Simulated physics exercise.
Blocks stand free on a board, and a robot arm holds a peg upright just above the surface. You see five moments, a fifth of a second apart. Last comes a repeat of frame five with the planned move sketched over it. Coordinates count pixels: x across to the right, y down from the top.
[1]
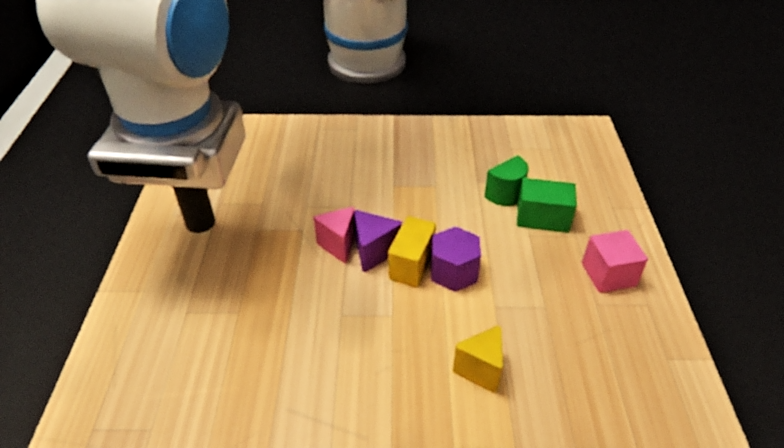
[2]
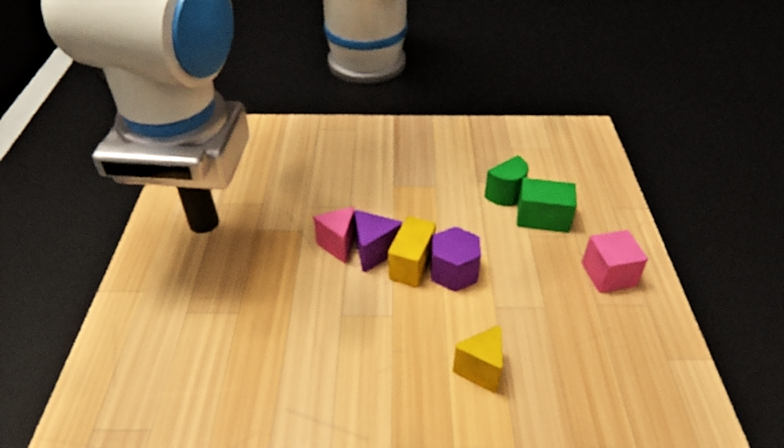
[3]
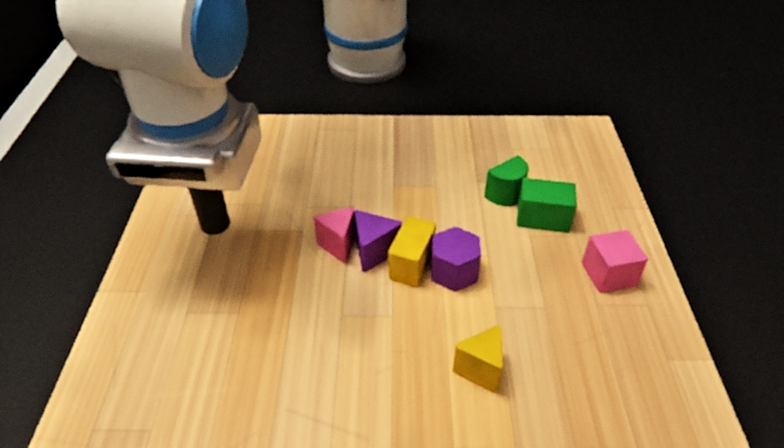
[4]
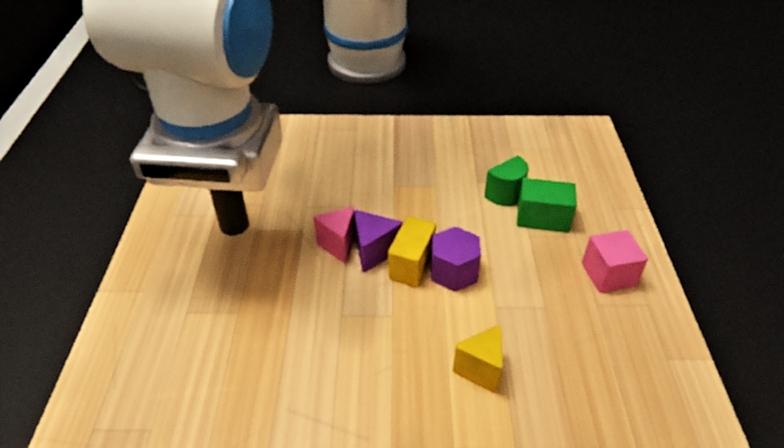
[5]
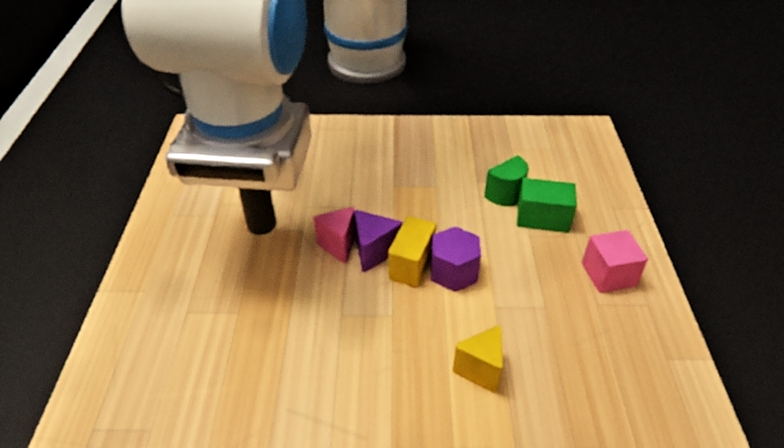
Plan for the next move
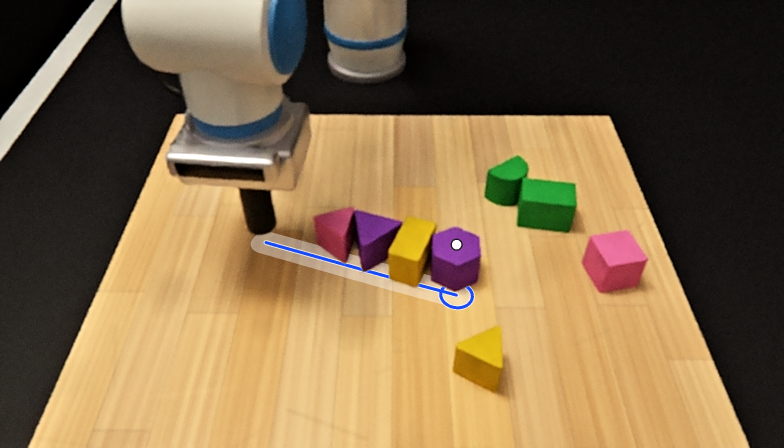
The video shows a robot arm holding a dark peg upright over a wooden board scattered with pink, purple, yellow and green blocks; the peg moves a short way right, nearing the pink three-sided block, while every block stays still.
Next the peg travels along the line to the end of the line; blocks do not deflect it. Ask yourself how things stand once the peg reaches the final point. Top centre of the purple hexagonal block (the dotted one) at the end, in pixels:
Just about (501, 230).
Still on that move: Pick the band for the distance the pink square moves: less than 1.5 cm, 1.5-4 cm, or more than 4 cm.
Distance: Below 1.5 cm.
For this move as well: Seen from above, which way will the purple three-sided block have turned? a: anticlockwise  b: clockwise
Choice a: Anticlockwise.
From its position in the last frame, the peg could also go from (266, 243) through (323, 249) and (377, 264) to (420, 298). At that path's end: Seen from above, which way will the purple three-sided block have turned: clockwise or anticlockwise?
The turn is anti-clockwise.
Path on the board, from (266, 243) directly to (457, 295); the dot is on the purple hexagonal block.
The first path, step by step. One third of the way, peg at (324, 242); pink three-sided block at (343, 217).
Two thirds of the way, peg at (391, 260); pink three-sided block at (345, 215), turned 15° anticlockwise; purple three-sided block at (392, 221), turned 40° anticlockwise; yellow rectangle at (424, 237), turned 15° anticlockwise; purple hexagonal block at (465, 244).
At the end, peg at (459, 278); pink three-sided block at (345, 215), turned 15° anticlockwise; purple three-sided block at (392, 221), turned 40° anticlockwise; yellow rectangle at (449, 238), turned 80° anticlockwise; purple hexagonal block at (501, 230), turned 25° clockwise; pink square in place.
